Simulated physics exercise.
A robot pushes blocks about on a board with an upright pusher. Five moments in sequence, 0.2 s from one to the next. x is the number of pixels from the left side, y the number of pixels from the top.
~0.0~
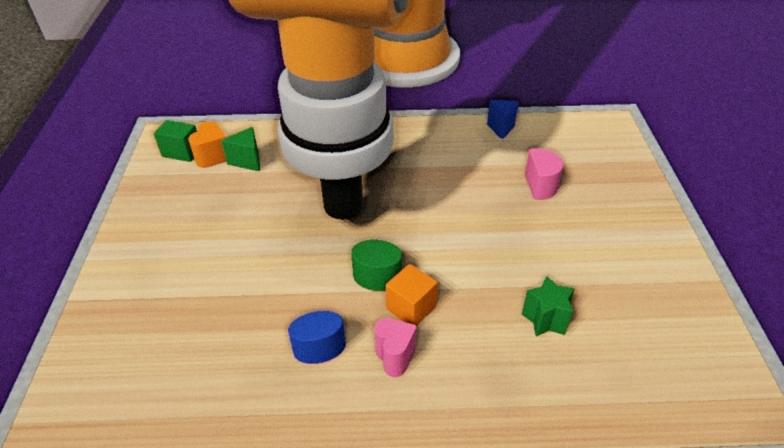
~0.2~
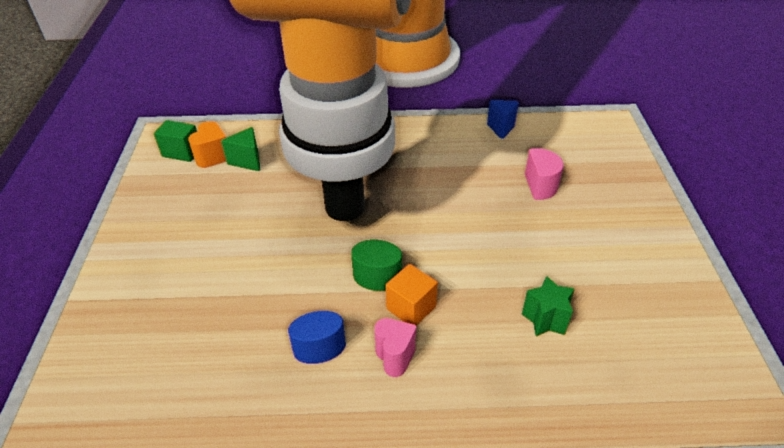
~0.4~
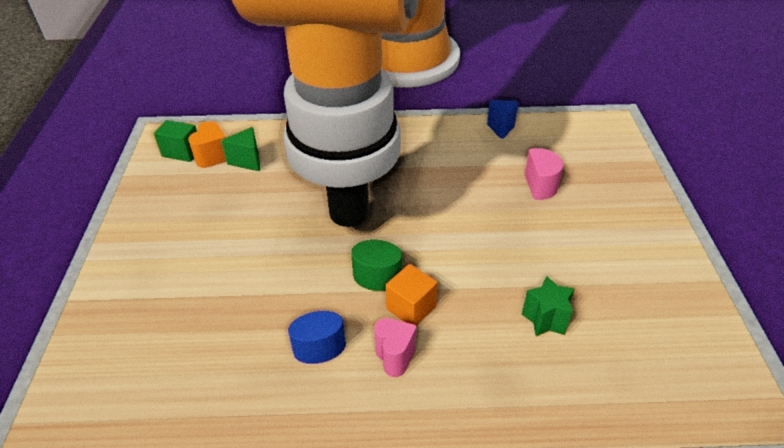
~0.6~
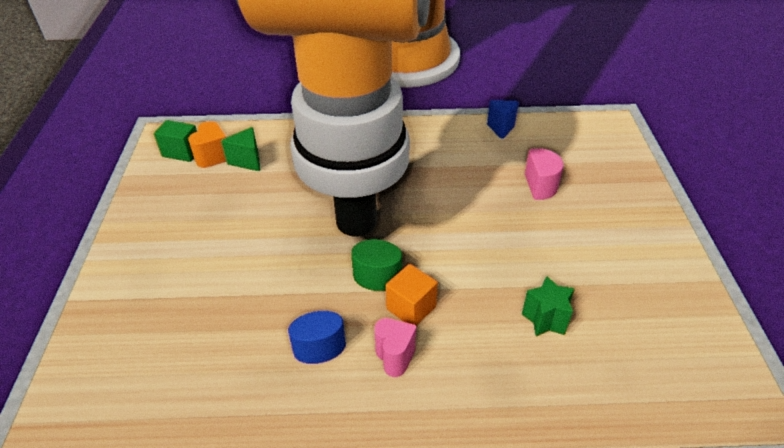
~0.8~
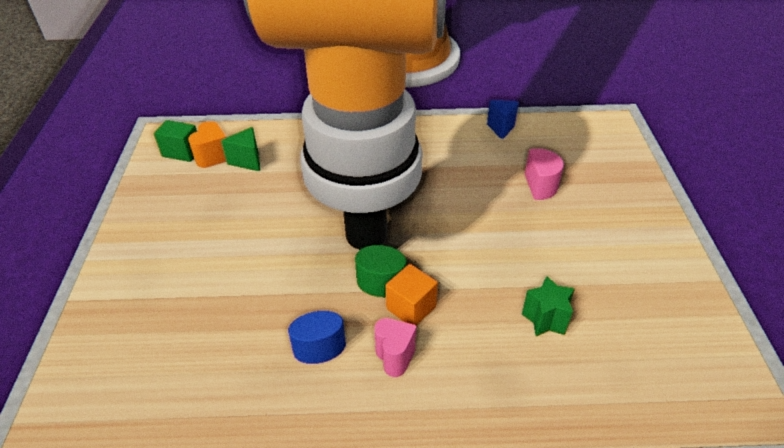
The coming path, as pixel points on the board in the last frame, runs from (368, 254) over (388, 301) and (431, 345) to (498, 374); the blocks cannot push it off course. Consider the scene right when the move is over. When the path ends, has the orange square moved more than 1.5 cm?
Yes.
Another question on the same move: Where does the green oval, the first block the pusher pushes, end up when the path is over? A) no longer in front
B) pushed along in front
(B)
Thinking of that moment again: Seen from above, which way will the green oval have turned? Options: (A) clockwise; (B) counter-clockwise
B.
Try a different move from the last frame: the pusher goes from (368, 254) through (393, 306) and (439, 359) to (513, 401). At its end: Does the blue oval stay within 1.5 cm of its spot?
Answer: Yes.
On the path given first. One third of the way, pusher at (388, 285); green oval at (416, 304), turned 40° anticlockwise; orange square at (458, 316).
Two thirds of the way, pusher at (432, 328); green oval at (469, 347), turned 60° anticlockwise; pink heart at (396, 345), turned 30° clockwise; orange square at (516, 338), turned 55° anticlockwise.
At the end, pusher at (502, 357); blue oval still; green oval at (538, 385), turned 35° anticlockwise; pink heart at (396, 345), turned 30° clockwise; orange square at (555, 342), turned 90° anticlockwise.
